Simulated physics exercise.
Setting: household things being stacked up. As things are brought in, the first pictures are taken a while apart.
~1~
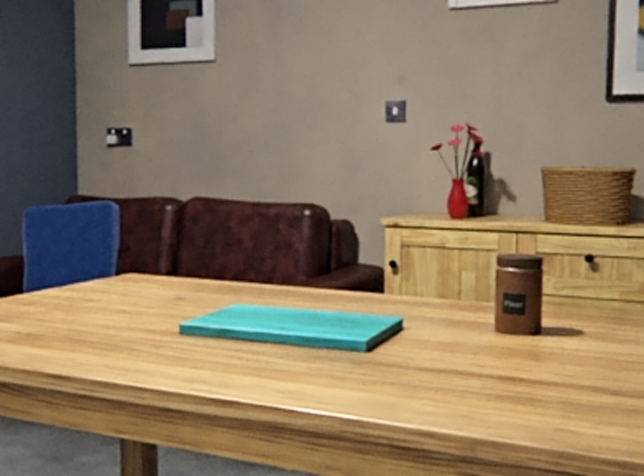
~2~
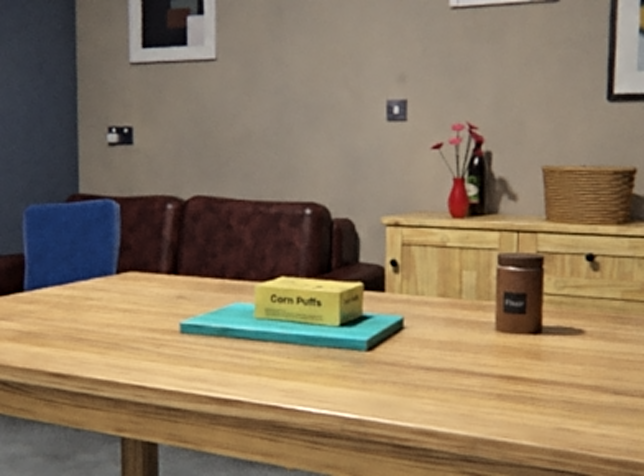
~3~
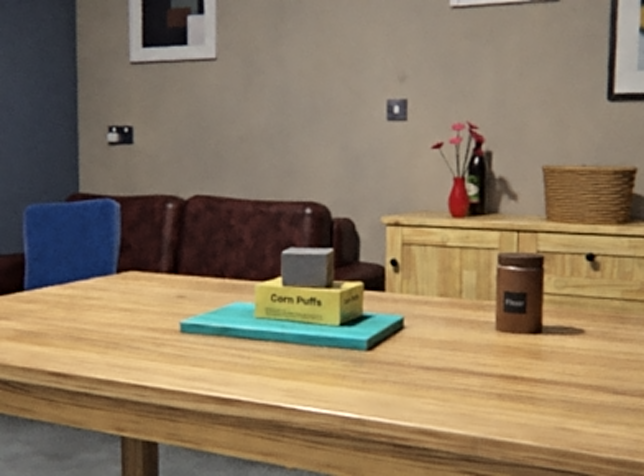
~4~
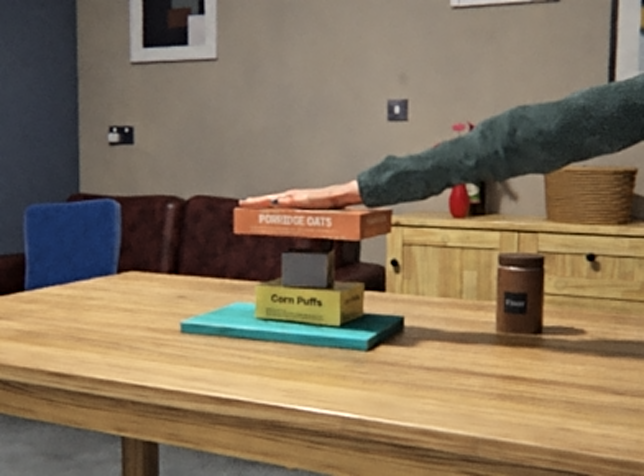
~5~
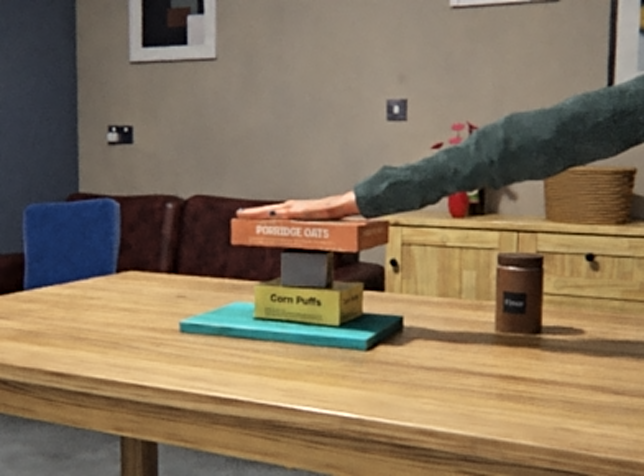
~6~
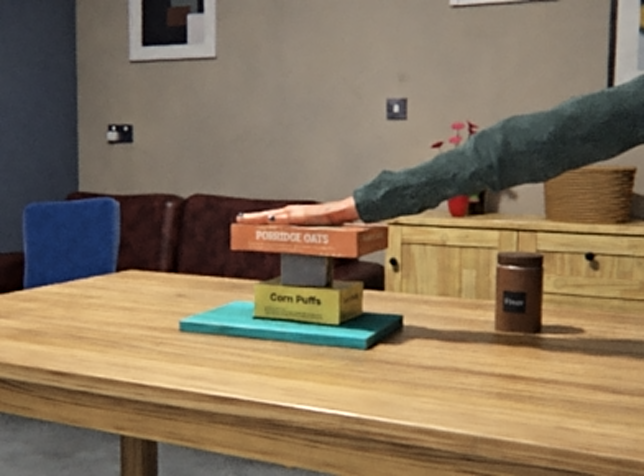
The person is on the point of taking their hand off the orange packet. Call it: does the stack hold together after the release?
Yes, it holds together.
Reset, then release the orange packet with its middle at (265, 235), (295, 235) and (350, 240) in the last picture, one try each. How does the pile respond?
Try 1: Falls over. Try 2: Stable. Try 3: Falls over.
Then, 1.00 s on from there, no change.
Then, 1.90 s on from there, orange packet resting near (311, 238).
In the end, all 5 unmoved. At the end, from the last picture's camera, orange packet near (311, 238). The pile keeps its balance.
